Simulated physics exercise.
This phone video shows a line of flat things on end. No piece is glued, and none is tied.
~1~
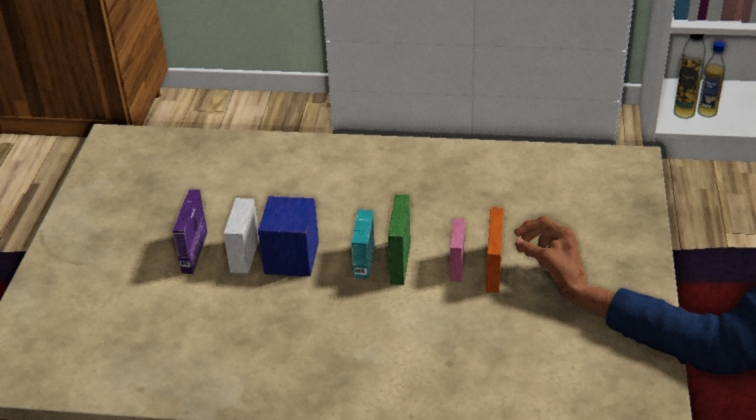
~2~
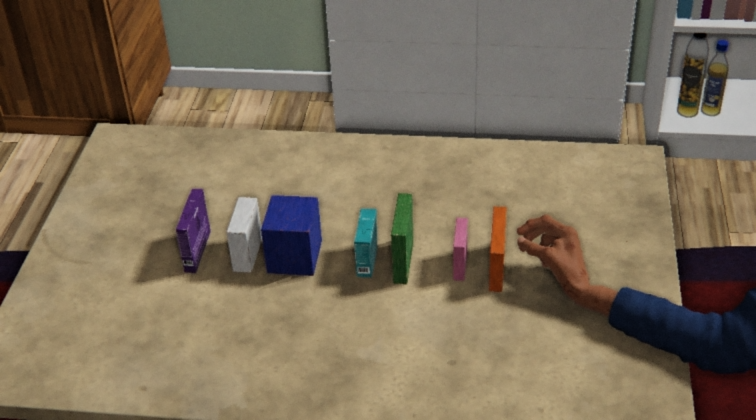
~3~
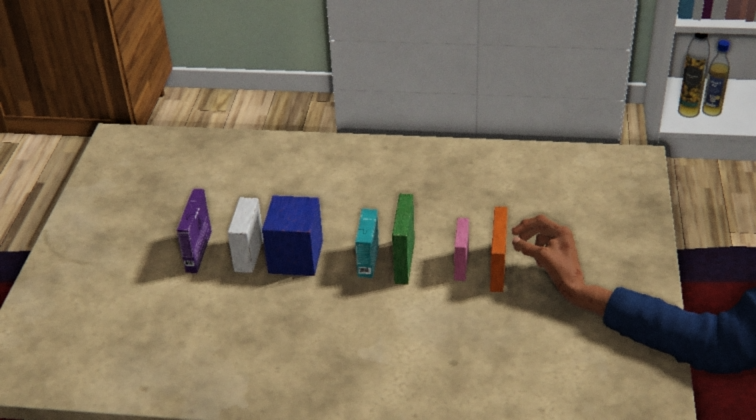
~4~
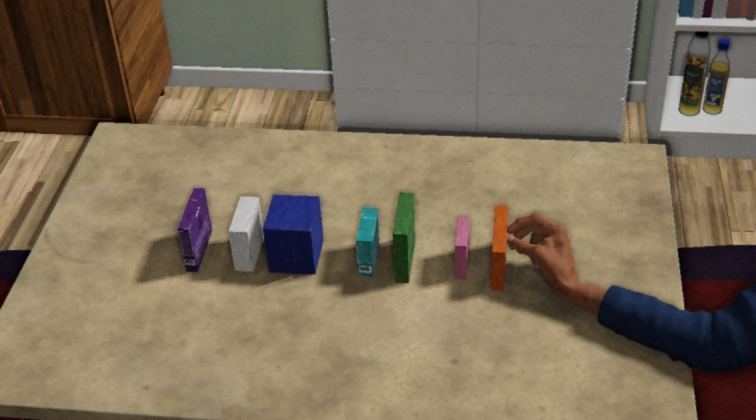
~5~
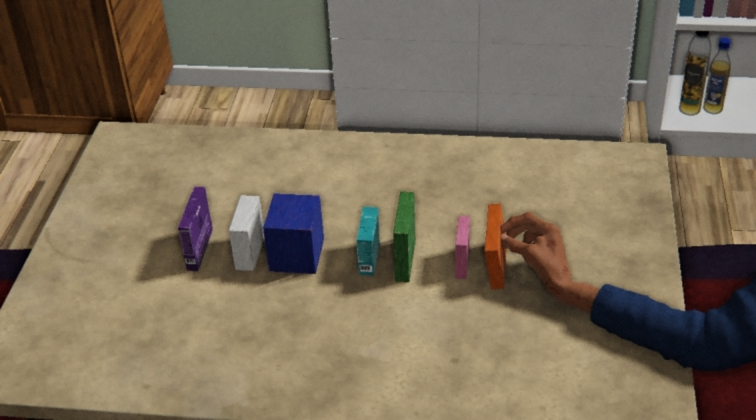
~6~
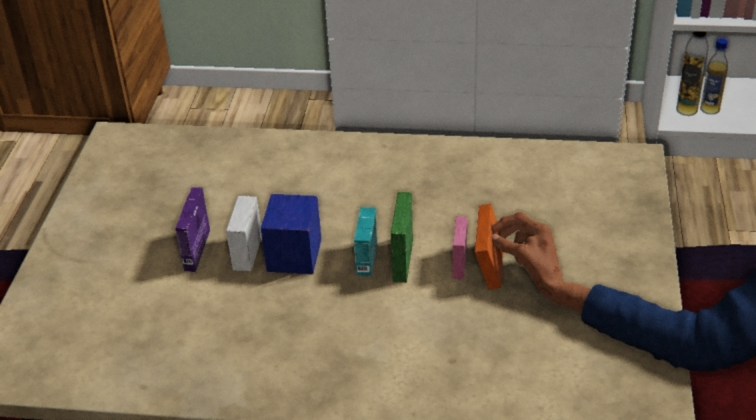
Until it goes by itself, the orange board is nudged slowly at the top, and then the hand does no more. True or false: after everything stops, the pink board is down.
True.
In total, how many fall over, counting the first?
2 altogether.
Then, 0.20 s later than the last frame, orange board 52° over; pink board tilted by 31° near (448, 247).
Then, 0.30 s later than the last frame, orange board 69° over; pink board on its side near (431, 259).
Then, 0.50 s later than the last frame, orange board 71° over; pink board on its side near (429, 258).
When it is over, lying over on the table, pink board; the other 4 as before. End places, in pixels of the last picture, pink board near (429, 258).
